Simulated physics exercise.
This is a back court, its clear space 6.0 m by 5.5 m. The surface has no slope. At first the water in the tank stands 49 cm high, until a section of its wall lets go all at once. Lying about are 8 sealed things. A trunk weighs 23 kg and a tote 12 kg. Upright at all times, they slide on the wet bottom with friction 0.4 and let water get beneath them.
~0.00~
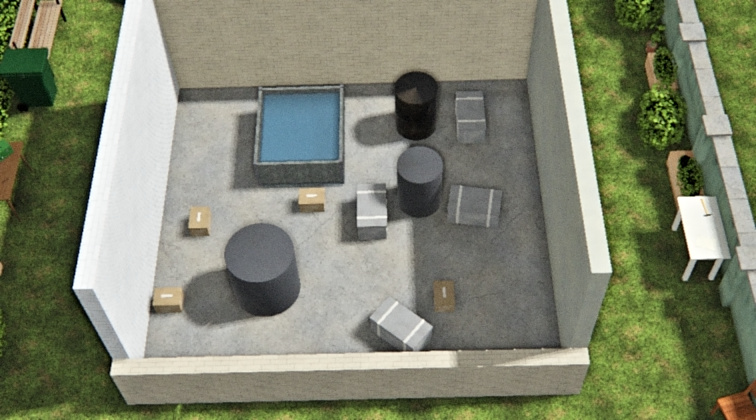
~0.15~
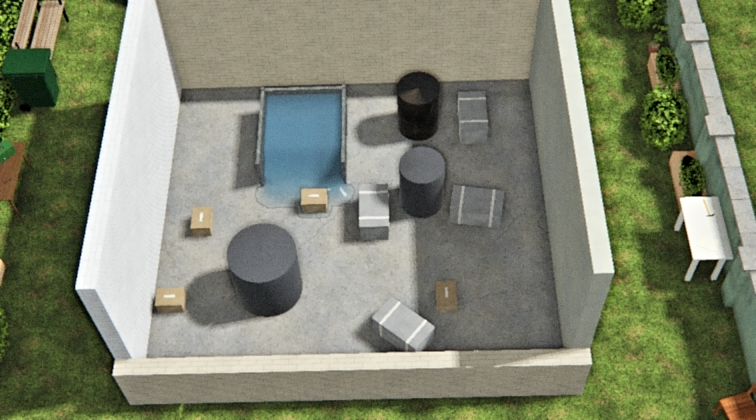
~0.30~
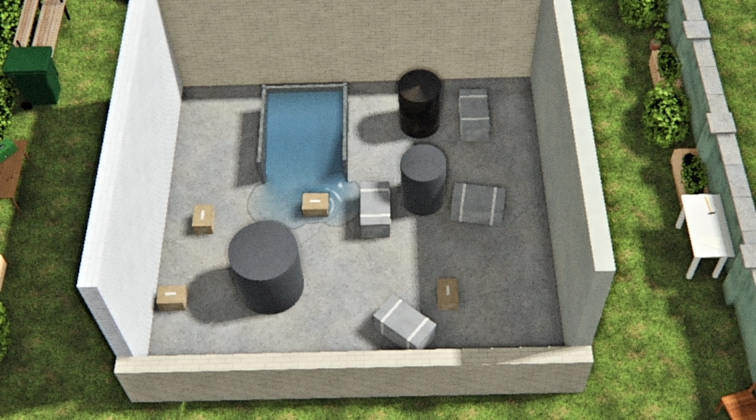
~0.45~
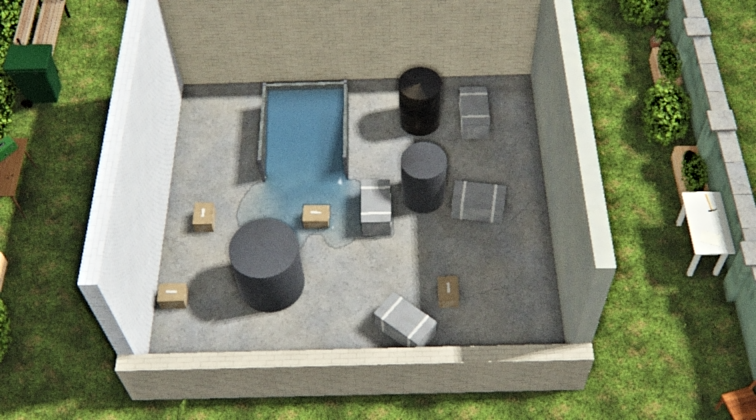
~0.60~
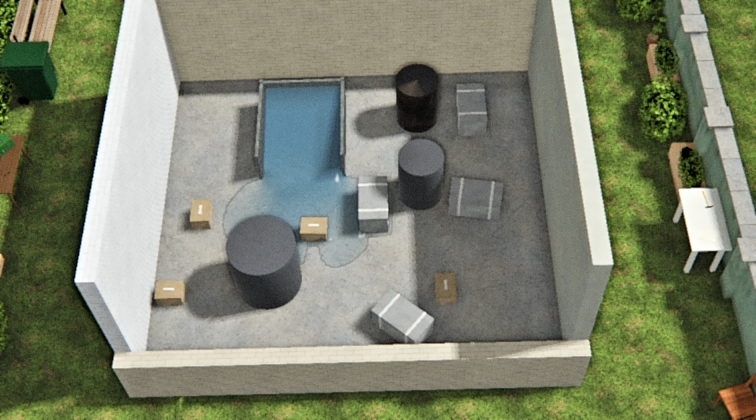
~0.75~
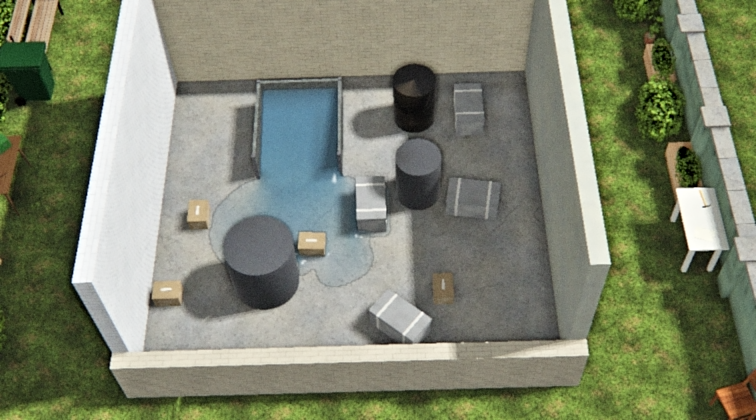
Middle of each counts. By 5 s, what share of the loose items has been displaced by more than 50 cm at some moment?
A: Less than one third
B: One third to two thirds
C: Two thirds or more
One third to two thirds (B).
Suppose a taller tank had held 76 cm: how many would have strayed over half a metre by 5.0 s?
Count under that change: 4.
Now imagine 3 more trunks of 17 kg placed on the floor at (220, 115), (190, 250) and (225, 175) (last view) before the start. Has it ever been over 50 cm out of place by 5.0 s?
Answers in order are does not cross, crosses the line and does not cross.
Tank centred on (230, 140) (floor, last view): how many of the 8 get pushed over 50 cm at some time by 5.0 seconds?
In that case 3 of them.
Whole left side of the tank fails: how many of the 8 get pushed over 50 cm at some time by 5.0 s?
2.
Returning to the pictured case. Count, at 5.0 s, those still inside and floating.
By my count, 1.
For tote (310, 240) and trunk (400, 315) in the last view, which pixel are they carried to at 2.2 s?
First near (336, 344), second near (424, 327).
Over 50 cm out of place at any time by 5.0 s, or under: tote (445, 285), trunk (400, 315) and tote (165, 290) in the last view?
Taking them in turn, the answers are smaller, greater and greater.
After 1.1 s 1 of 8 are over 50 cm from their spots; 0 afloat.
After 2.2 s 2 of 8 are over 50 cm from their spots; 1 afloat.
After 3.5 s 3 of 8 are over 50 cm from their spots; 1 afloat.
After 5.0 s 3 of 8 are over 50 cm from their spots, and 3 have been at some point; 1 afloat.
